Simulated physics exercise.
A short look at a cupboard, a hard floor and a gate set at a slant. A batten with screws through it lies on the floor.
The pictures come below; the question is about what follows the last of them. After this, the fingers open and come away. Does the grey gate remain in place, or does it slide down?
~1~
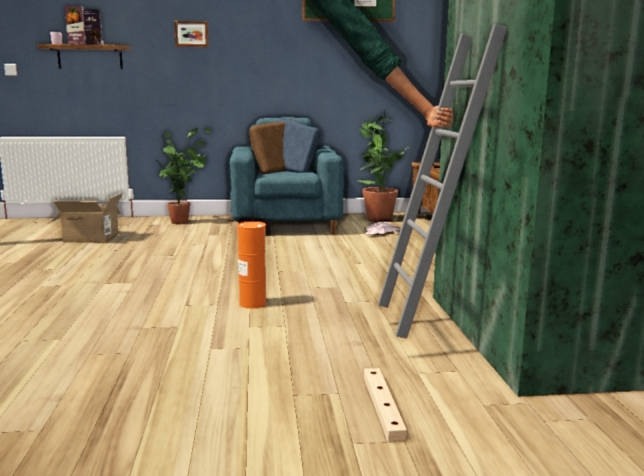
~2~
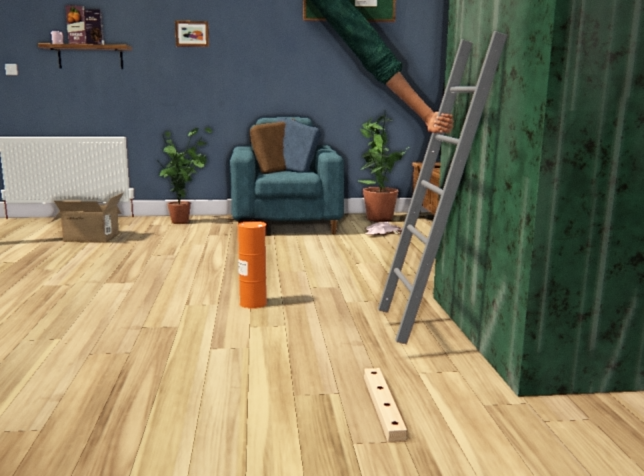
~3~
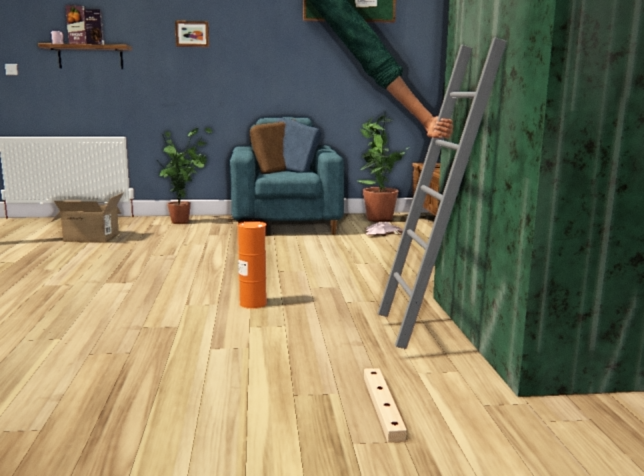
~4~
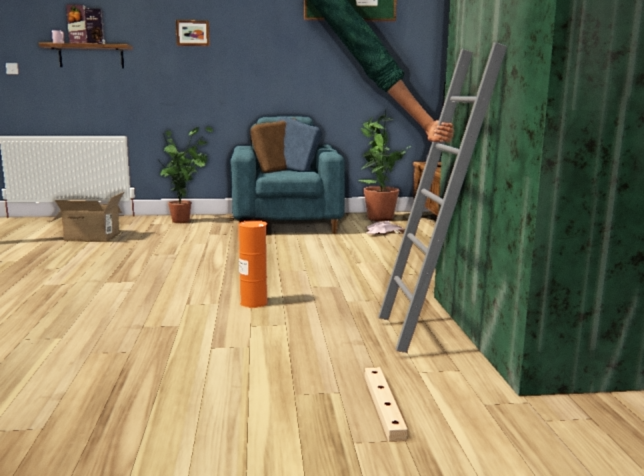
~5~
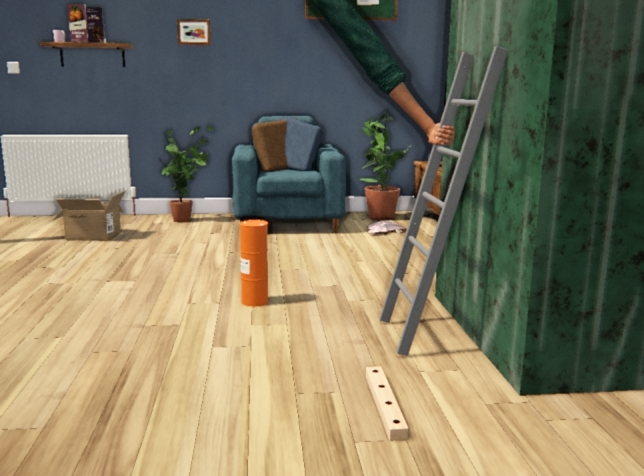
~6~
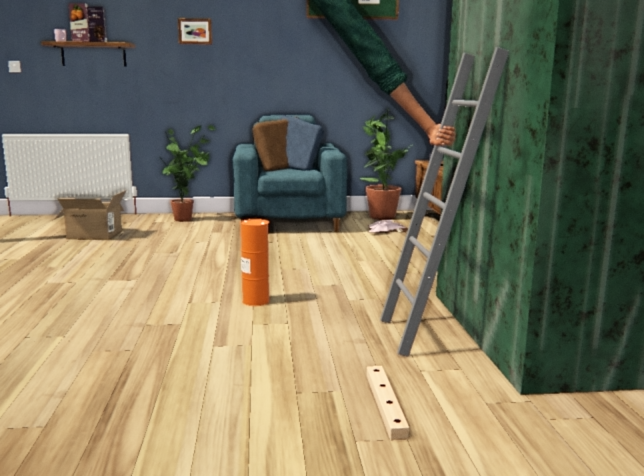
Stands firm.
Then, 0.32 s on from there, grey gate at rest near (437, 202).
In the end, the grey gate holds its place, near (437, 202); the other things unmoved.
